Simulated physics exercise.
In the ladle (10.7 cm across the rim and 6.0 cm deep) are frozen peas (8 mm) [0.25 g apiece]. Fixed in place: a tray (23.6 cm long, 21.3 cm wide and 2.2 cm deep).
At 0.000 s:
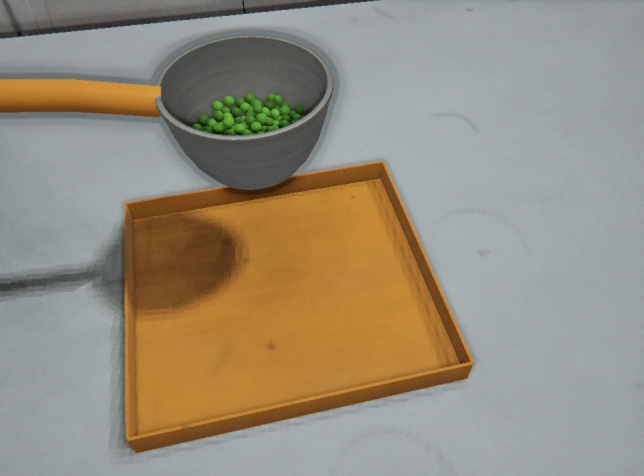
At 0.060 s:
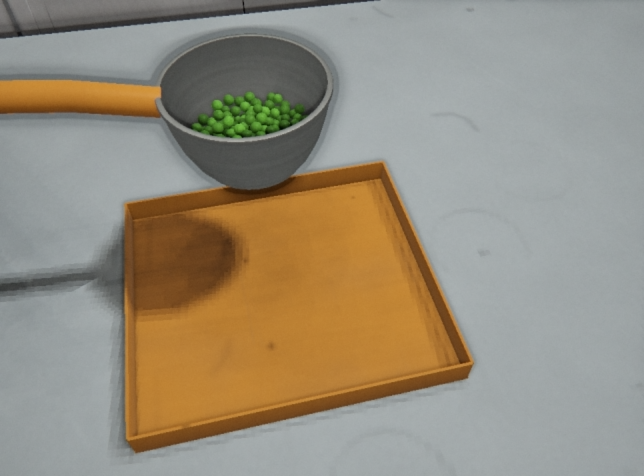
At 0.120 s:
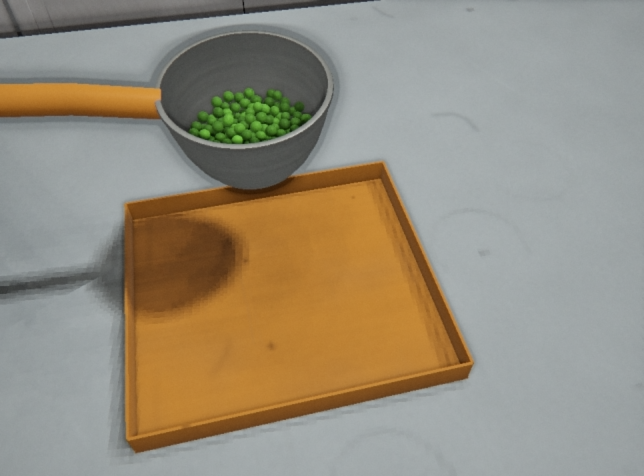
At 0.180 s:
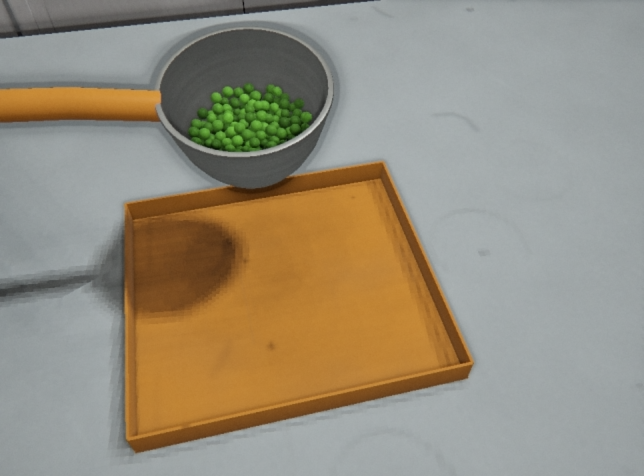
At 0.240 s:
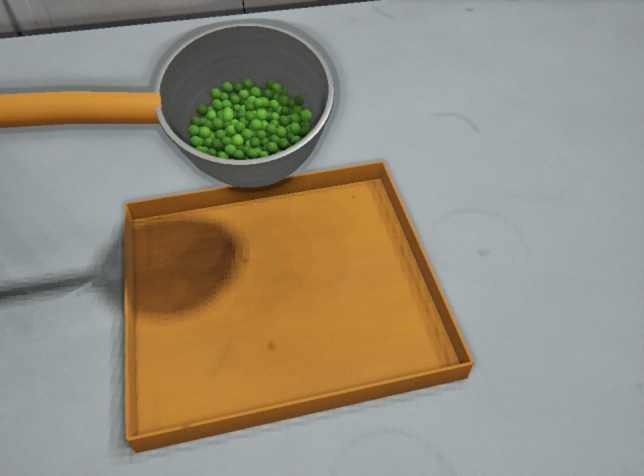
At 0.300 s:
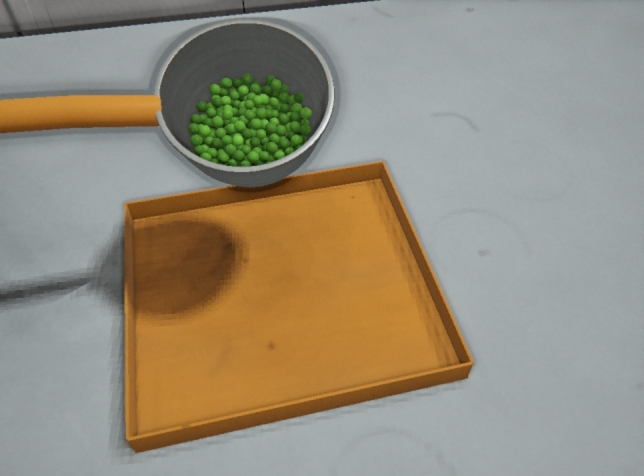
A grey ladle with an orange handle reaching in from the left holds bright green peas above the back edge of a shallow, empty orange tray. The setting is a pale blue-grey, faintly marked countertop, seen from above at an angle by a still camera, with the ladle's shadow on the tray. The ladle starts nearly level, then tilts steadily toward the viewer, showing more of the peas, which stay inside.
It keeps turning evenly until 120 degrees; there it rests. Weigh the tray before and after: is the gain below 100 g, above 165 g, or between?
Load: Small.
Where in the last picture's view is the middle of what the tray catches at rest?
At about (270, 308).
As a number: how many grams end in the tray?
Some 60 g.
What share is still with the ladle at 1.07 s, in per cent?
Roughly 100 per cent.
After 0.72 s, tilt 55 degrees; 0 g in the tray, ladle holds 100 %.
Then, at 1.07 s, tilt 84 degrees; 0 g in the tray, ladle holds 100 %.
Then, at 1.40 s, tilt 112 degrees; 27 g in the tray, ladle holds 35 %.
Then, at 1.71 s, tilt 120 degrees; 57 g in the tray, ladle holds 0 %.
By 2.1 s all is still; 57 g in the tray, ladle holds 0 %.
